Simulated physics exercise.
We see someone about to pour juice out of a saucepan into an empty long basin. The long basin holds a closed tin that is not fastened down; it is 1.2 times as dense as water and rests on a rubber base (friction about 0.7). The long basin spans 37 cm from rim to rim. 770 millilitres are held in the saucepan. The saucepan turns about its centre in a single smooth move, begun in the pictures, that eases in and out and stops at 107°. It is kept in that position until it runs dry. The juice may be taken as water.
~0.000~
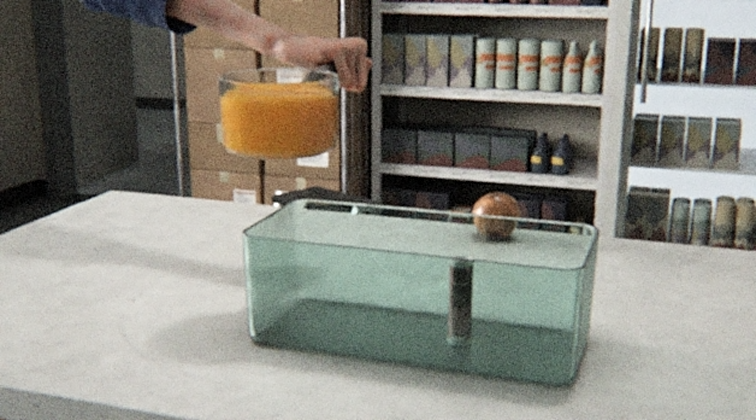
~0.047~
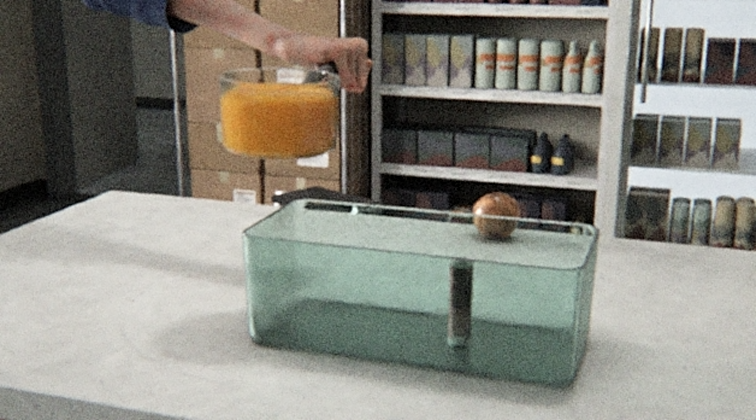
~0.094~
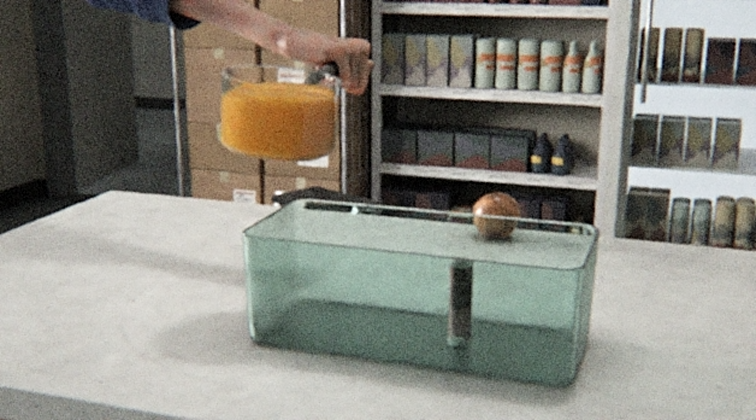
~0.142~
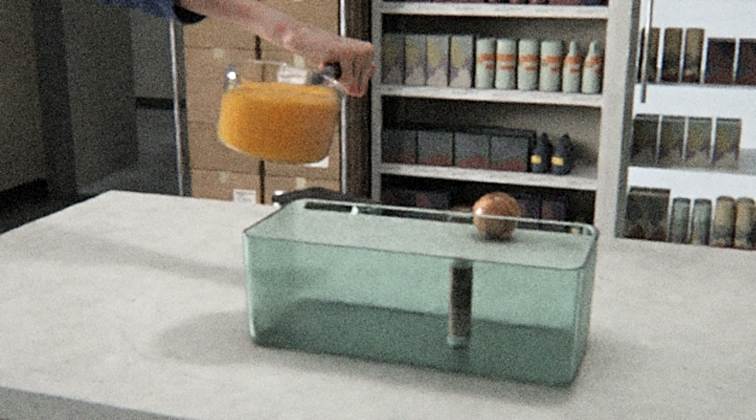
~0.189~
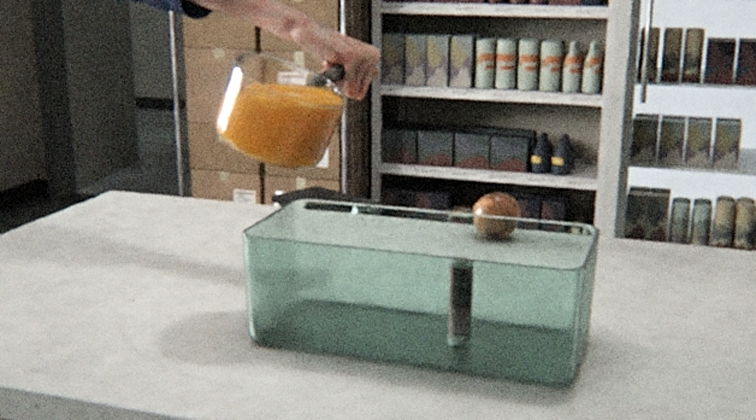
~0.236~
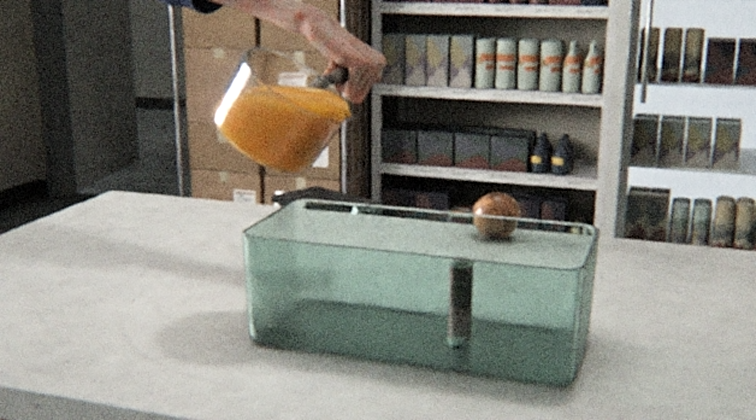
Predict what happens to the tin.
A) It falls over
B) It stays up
Option B: It stays up.
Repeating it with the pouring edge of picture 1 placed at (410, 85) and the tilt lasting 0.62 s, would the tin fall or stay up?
It tumbles.
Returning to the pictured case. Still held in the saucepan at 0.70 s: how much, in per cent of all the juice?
What remains is about 6 percent of it all.
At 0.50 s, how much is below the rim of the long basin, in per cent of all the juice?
Around 30 percent.
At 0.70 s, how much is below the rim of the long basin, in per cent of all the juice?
88 %, more or less.
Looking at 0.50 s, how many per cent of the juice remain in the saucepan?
Close to 34 percent of the liquid remains at that time.
By 0.50 s the tilt is 98° and 34 per cent is still to pour; the tin stands where it began.
By 0.70 s the tilt is 107° and 6 per cent is still to pour; the tin stands where it began.
By 0.90 s the tilt is 107° and 1 per cent is still to pour; the tin stands where it began.
By 1.12 s the tilt is 107° and 0 per cent is still to pour; the tin stands where it began.
At rest the tin stands where it began.
